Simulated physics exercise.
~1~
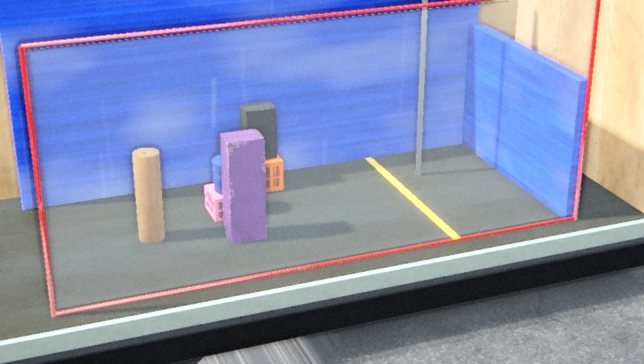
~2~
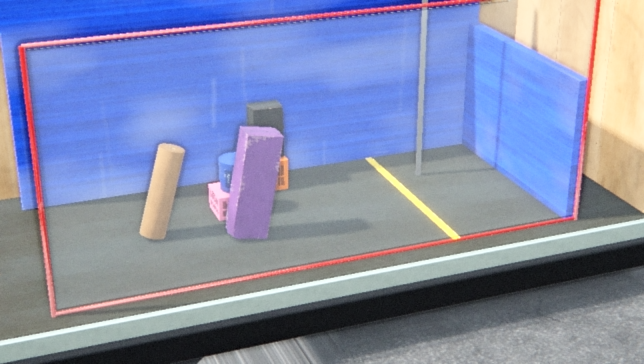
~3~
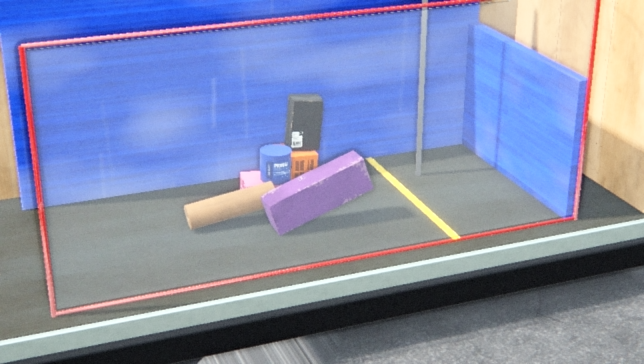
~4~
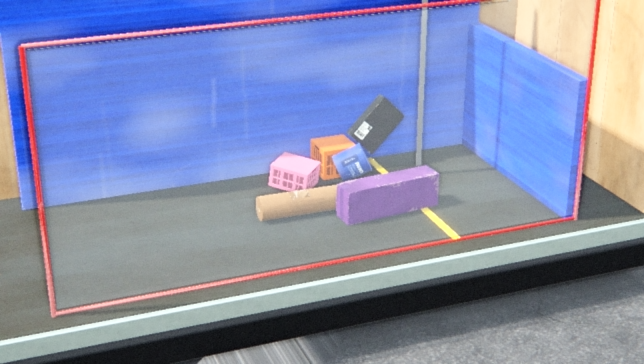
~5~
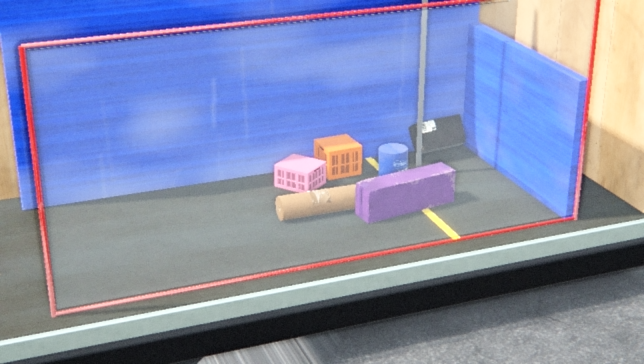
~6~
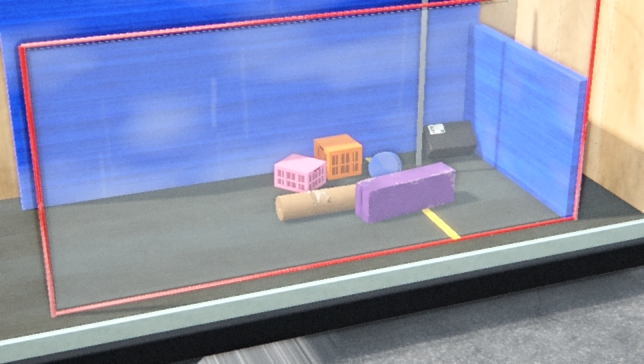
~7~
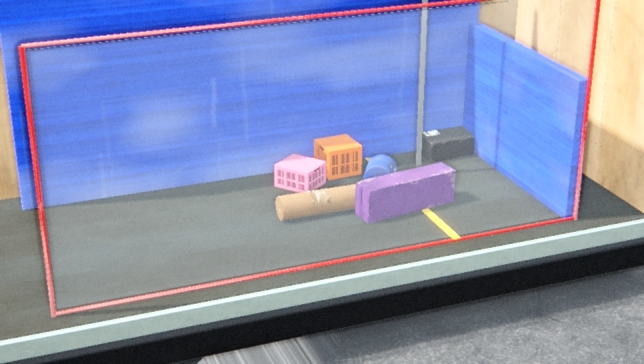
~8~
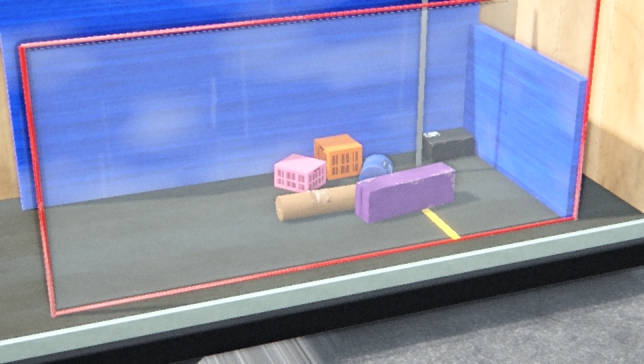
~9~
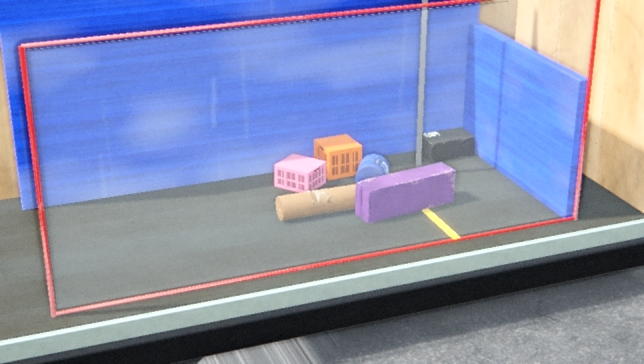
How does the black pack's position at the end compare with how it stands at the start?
At the start the black pack stands upright behind the purple box, and by the end it lies on its side farther to the right, past the yellow line.
